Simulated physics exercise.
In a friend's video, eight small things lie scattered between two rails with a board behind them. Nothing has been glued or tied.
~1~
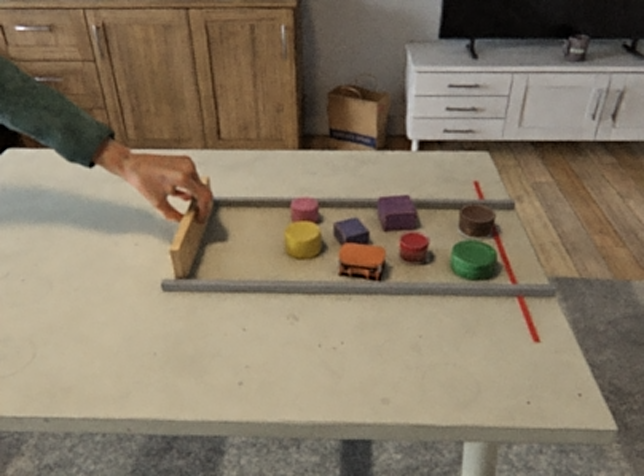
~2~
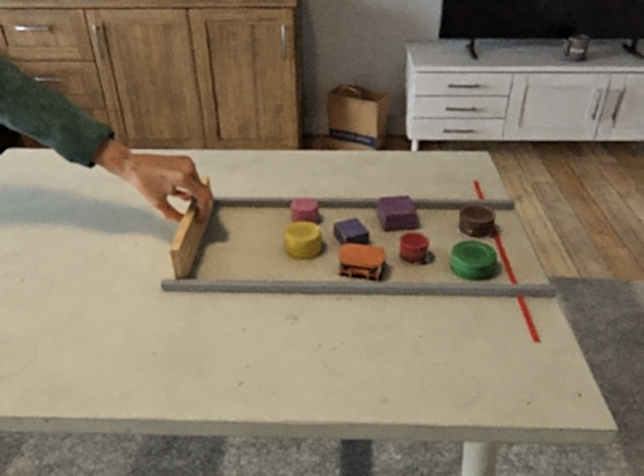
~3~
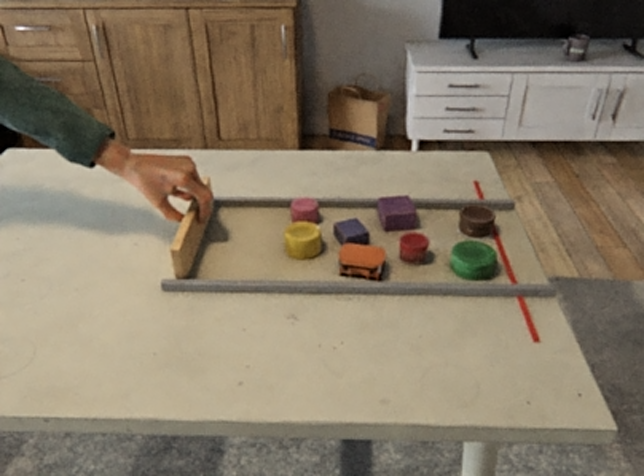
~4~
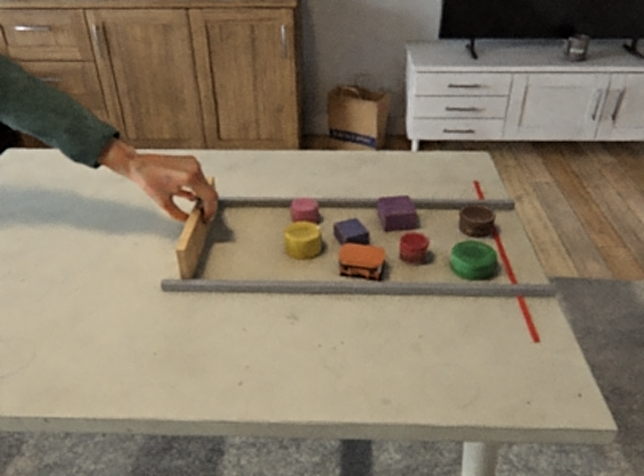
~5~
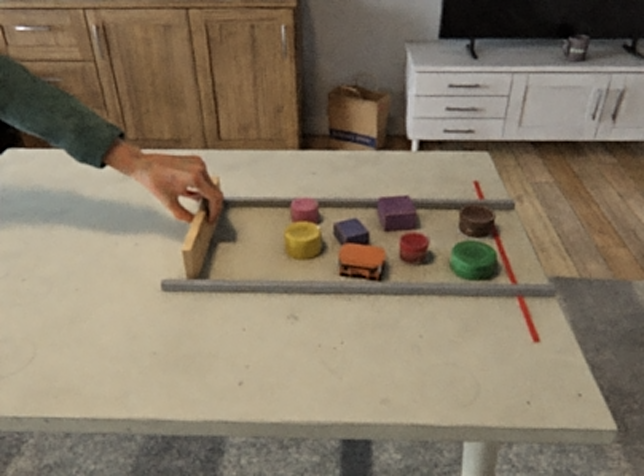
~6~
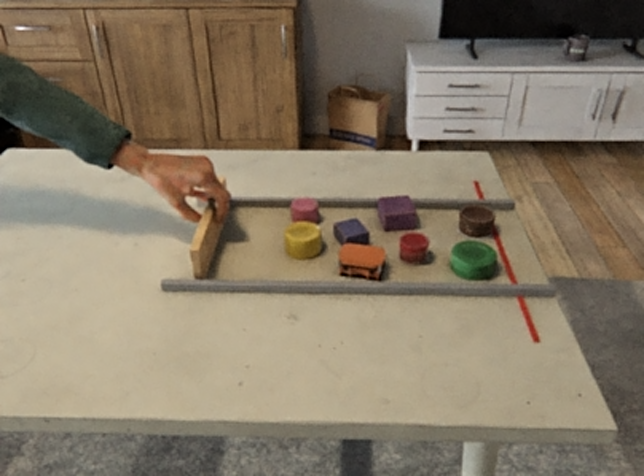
On a pale table, a hand slides a wooden board slightly right between two rails.
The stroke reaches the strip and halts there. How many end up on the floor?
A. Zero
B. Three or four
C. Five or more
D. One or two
Answer: B.
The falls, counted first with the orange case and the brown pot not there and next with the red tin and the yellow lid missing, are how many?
The count is 2 in one try and 3 in the other, in that order.
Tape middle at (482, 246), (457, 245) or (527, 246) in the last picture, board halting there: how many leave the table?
You'd get 1, then 0, then 8.
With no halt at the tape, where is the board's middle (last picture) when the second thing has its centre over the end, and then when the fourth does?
(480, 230) and (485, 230).
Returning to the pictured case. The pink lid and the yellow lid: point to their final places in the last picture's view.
Final positions - pink lid around (504, 212), yellow lid around (523, 246).
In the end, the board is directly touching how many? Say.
It ends up touching 4.
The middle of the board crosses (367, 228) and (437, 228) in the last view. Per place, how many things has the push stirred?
6 and 8.
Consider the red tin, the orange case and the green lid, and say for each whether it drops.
I reckon the red tin takes a fall, the orange case is still there and the green lid takes a fall.
Soon after, none off yet; brown pot at rest near (476, 222); green lid at rest near (473, 260); red tin at rest near (413, 249).
In the end, the number that fall off is three or four; gone, purple block, red tin, green lid and brown pot.
